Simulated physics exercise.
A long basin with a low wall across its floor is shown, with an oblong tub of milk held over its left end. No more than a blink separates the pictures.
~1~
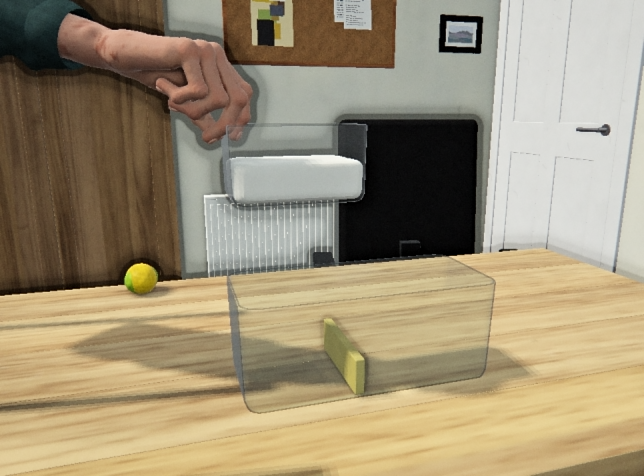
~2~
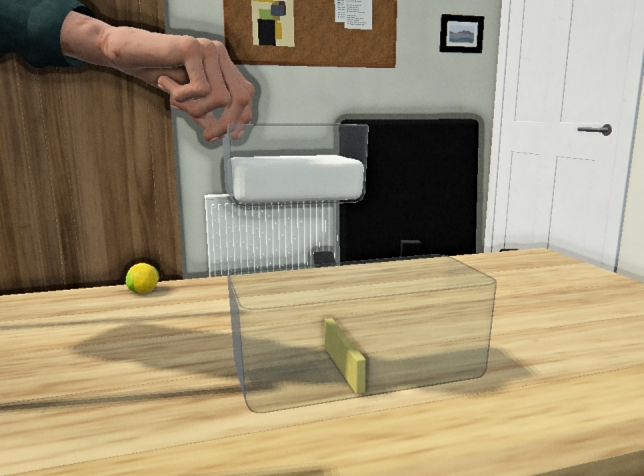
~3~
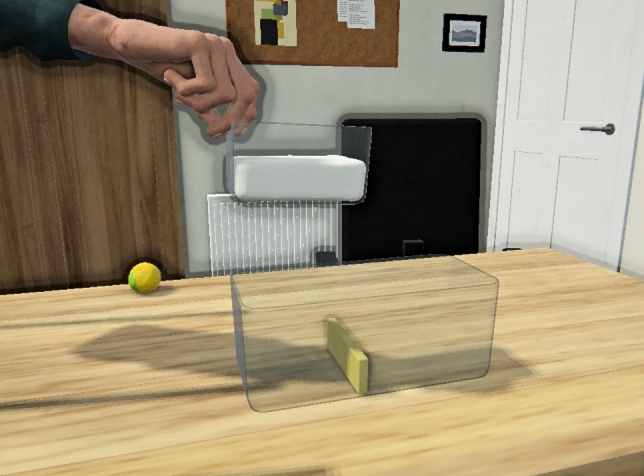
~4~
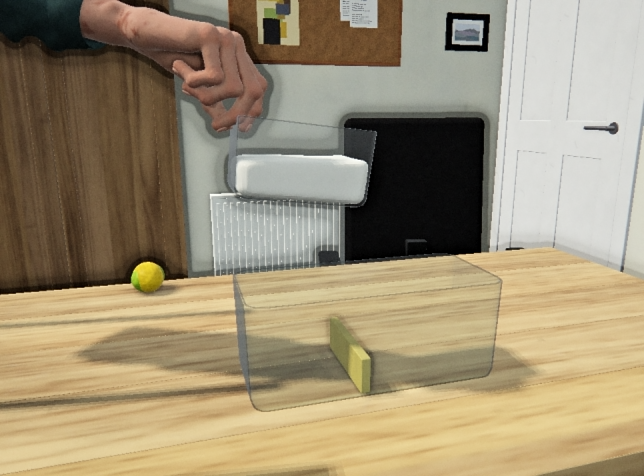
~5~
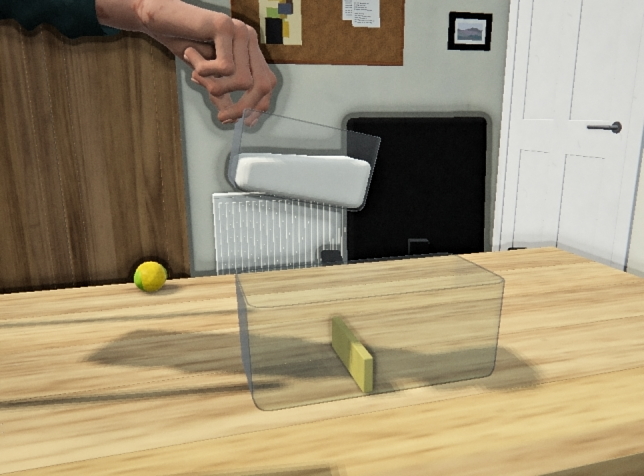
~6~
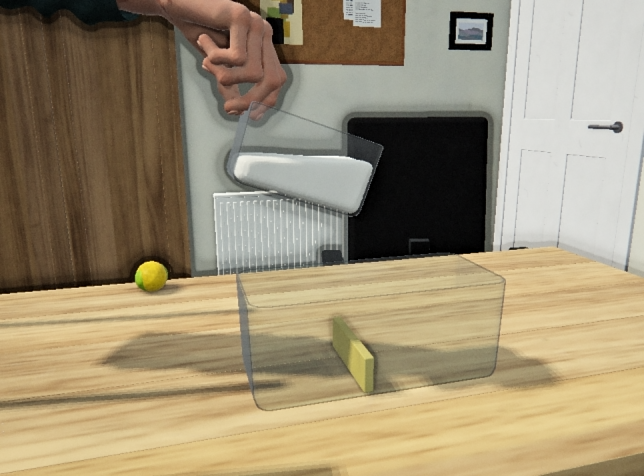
The footage shows a hand holding a clear oblong tub of white milk above the left part of a long transparent basin with a low yellow wall inside, then gradually tilting the tub down to the right.
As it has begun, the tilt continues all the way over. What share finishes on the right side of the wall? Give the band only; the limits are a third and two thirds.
I'd put the amount right of the wall over the two-thirds mark.
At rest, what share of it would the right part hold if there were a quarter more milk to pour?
The share comes to roughly 90 per cent.
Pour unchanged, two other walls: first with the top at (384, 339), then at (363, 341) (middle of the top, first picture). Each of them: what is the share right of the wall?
Try 1: About 50 percent; try 2: About 75 percent.
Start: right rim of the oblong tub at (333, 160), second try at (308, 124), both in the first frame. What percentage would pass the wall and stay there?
Close to 65 in a hundred, and close to 55 in a hundred.
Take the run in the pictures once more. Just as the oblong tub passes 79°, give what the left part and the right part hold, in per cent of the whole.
0 % left, 10 % right.
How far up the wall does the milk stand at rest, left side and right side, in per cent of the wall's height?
Left part: 0 per cent, right part: 50 per cent.
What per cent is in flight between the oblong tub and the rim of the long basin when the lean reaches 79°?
Roughly 40 per cent.
A moment on, the oblong tub is tipped on its side and 51 per cent is still to pour, 0 is left of the wall and 9 right of it.
Next, the oblong tub is tipped right over and 13 per cent is still to pour, 3 is left of the wall and 72 right of it.
Then the oblong tub is tipped right over and 0 per cent is still to pour, 5 is left of the wall and 90 right of it.
Later the oblong tub is tipped right over and 0 per cent is still to pour, 5 is left of the wall and 93 right of it.
Finally, 5 per cent lies left of the wall, 93 right of it and 1 outside.
